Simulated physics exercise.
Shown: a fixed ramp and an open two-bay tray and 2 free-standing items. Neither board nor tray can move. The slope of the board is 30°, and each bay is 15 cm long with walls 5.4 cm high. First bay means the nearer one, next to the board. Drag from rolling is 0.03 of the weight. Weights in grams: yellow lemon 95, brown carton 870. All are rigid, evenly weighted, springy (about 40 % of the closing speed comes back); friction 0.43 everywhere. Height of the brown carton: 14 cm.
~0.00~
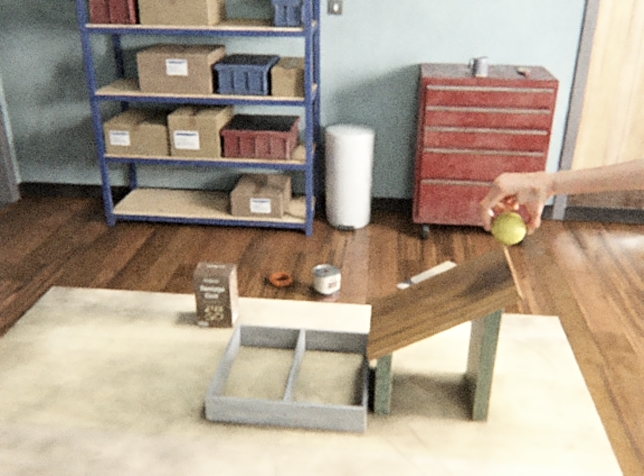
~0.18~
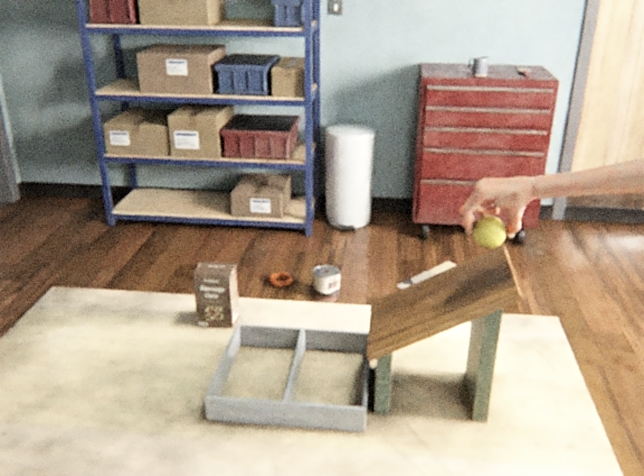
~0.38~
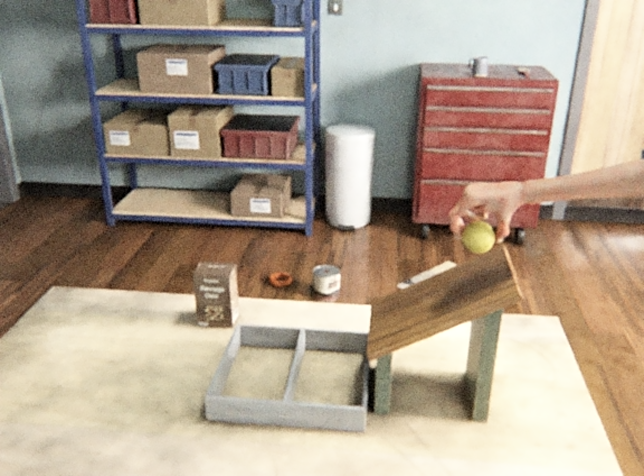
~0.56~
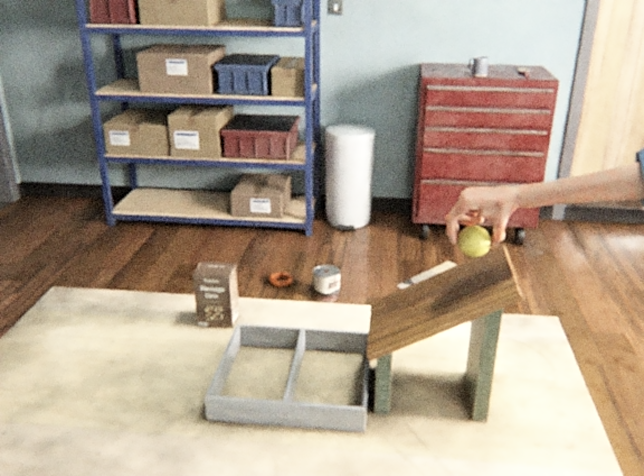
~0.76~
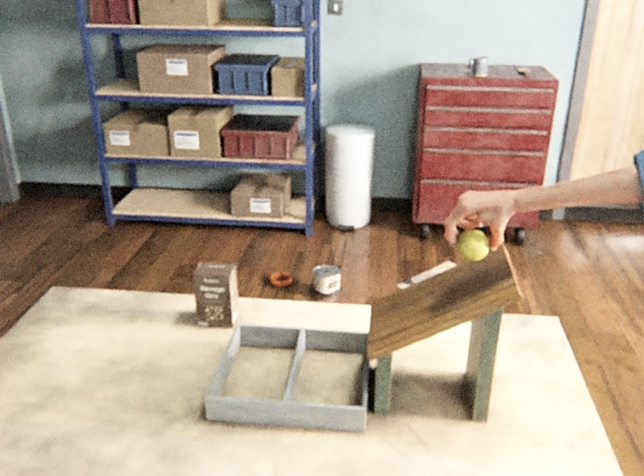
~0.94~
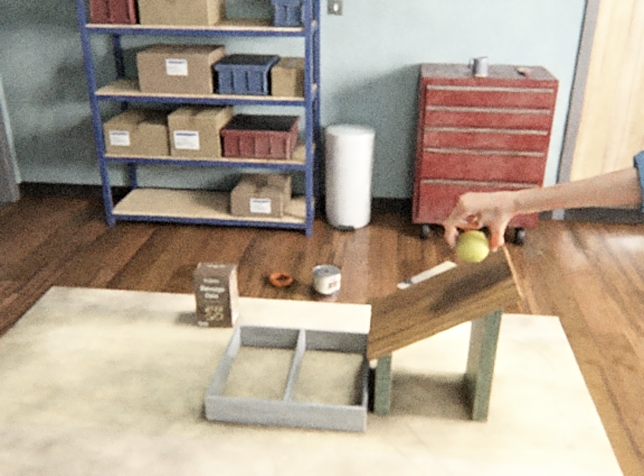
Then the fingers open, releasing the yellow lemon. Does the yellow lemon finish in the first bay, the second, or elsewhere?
It finishes in the front bay.
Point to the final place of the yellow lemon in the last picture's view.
In the end it sits at around (340, 375).
Around 1.34 s, yellow lemon near (381, 308).
Around 1.44 s, yellow lemon near (325, 339).
Finally (2.3 s), it is in the nearer bay; brown carton still in place (within 4 cm). Final places as that camera would see them, yellow lemon near (341, 375).
